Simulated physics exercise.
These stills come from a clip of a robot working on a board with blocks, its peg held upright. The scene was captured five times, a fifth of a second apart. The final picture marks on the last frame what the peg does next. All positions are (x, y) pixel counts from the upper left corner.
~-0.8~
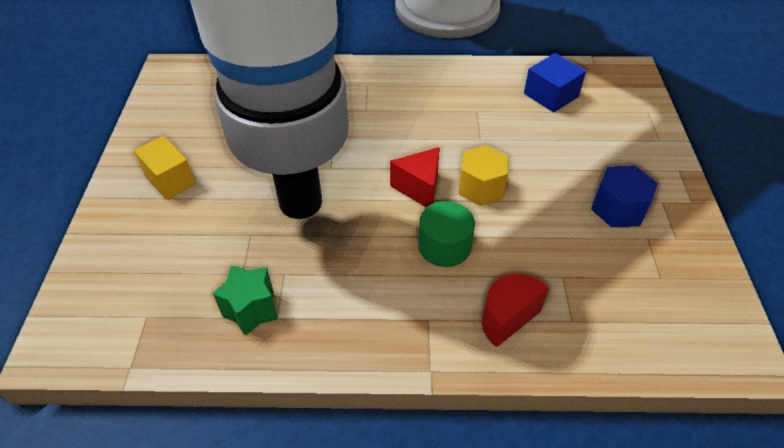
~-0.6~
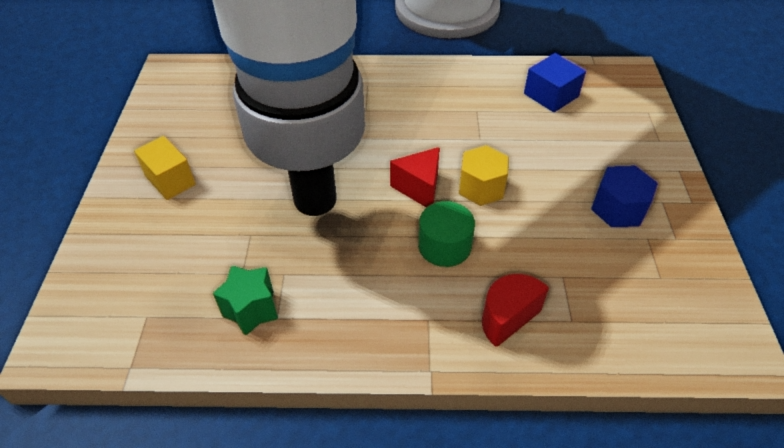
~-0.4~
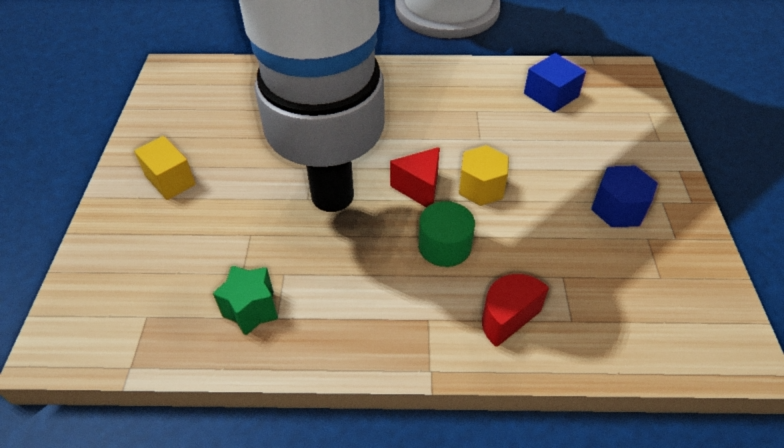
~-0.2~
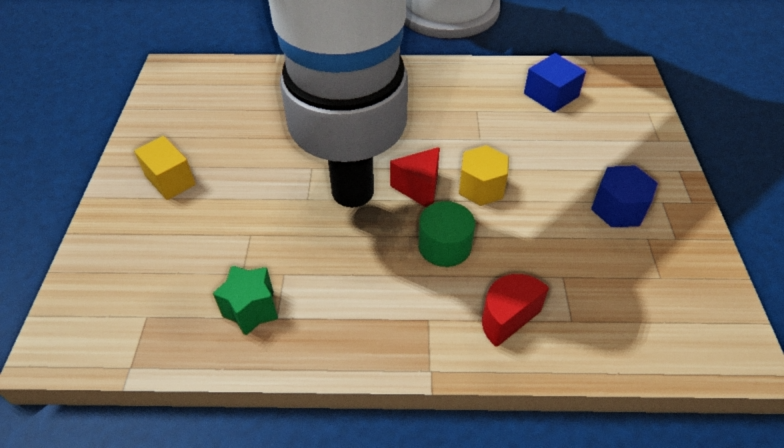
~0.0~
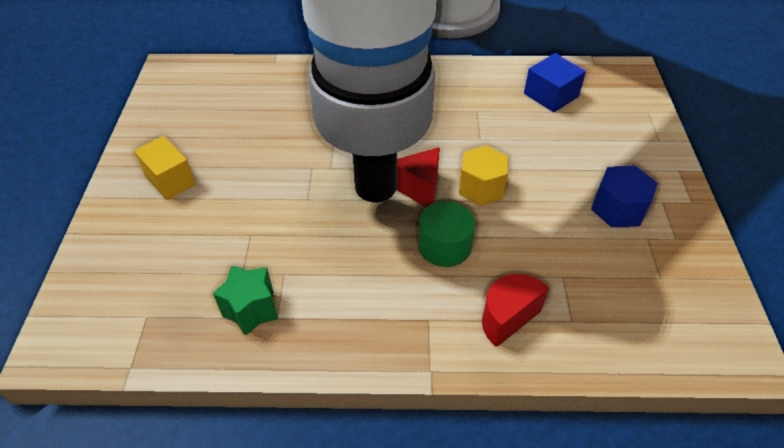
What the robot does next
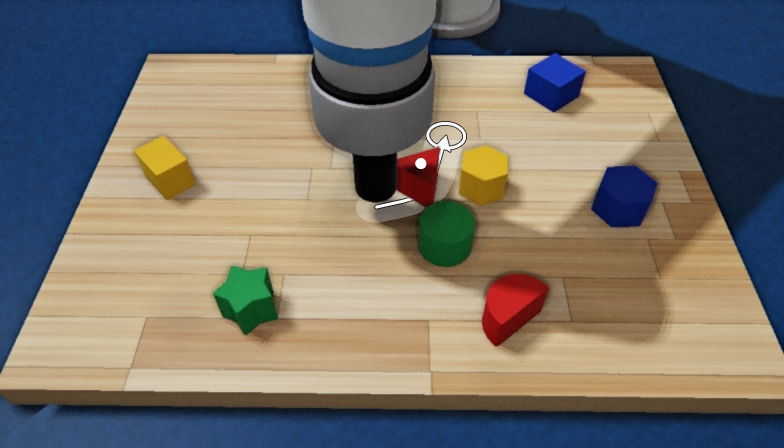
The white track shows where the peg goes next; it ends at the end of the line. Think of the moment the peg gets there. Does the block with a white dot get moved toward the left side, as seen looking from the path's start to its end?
In short: No.
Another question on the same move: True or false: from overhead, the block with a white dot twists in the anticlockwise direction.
My answer: False.
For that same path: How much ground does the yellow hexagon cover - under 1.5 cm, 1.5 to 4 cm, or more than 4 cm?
It will move less than 1.5 cm.
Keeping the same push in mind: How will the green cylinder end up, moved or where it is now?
It sits in its place.
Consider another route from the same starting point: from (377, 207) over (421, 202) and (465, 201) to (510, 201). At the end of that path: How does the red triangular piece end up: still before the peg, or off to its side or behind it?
It escapes to one side.
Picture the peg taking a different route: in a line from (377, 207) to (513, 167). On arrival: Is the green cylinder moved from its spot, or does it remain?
It keeps its spot.
Drawn move, from (377, 207) through (420, 194) and (438, 165) to (446, 136); the dot is on the red triangular piece.
What follows on the original path. One third of the way, peg (423, 175); red triangular piece (450, 151).
Two thirds of the way, peg (439, 145); red triangular piece (471, 127), turned 35° clockwise; yellow hexagon (493, 161), turned 20° clockwise.
At the end, peg (448, 117); red triangular piece (483, 118), turned 60° clockwise; green cylinder still; yellow hexagon (493, 161), turned 20° clockwise.
